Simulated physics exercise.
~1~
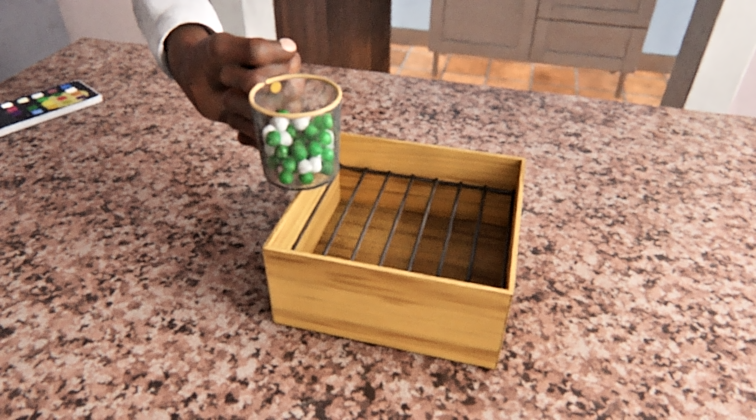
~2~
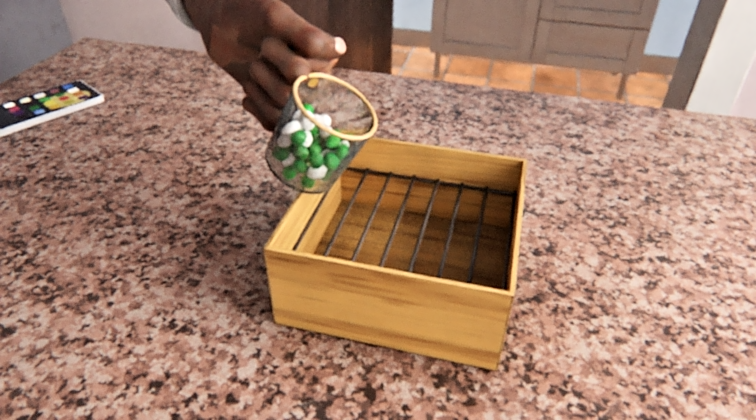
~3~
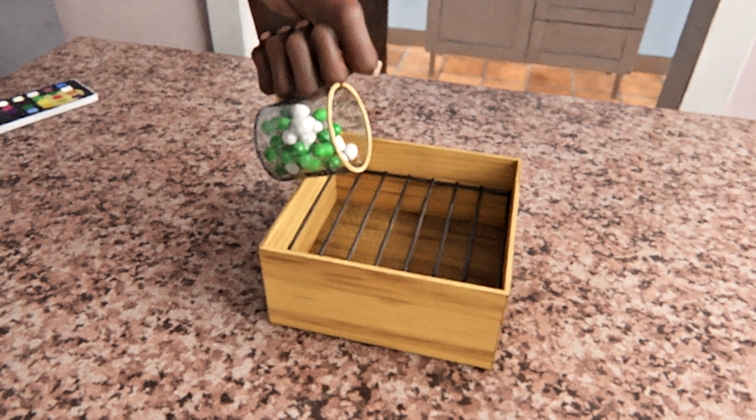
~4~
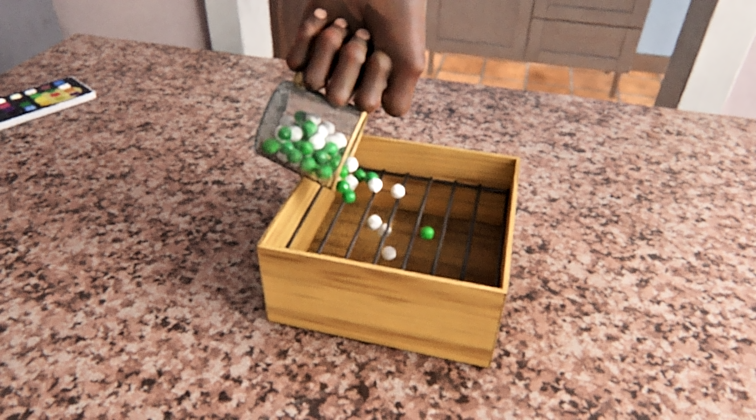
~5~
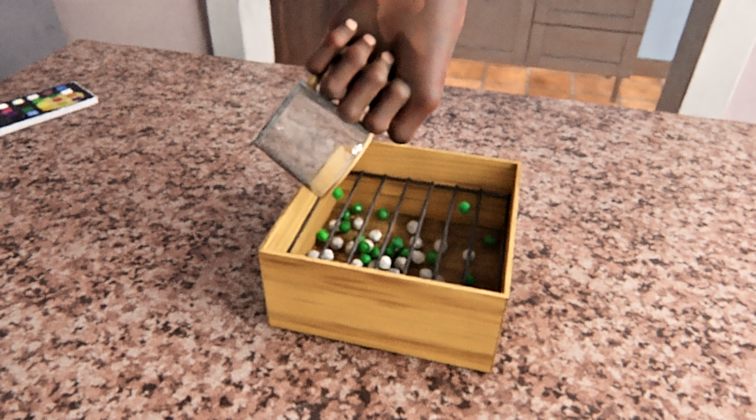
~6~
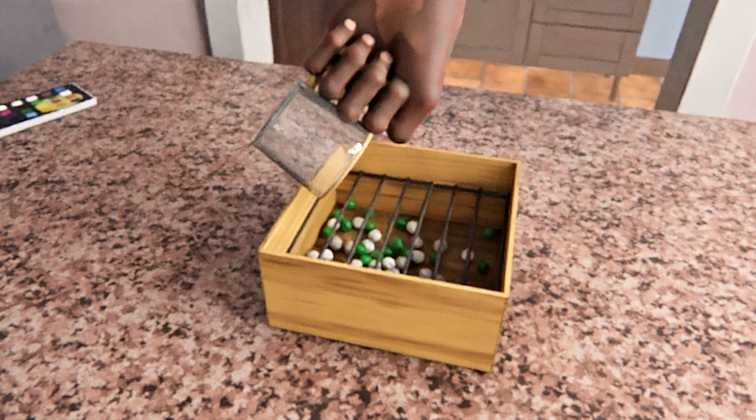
Hand tipping a clear cup over a wooden box, green and white balls spilling out and dropping through the wires to the bottom.
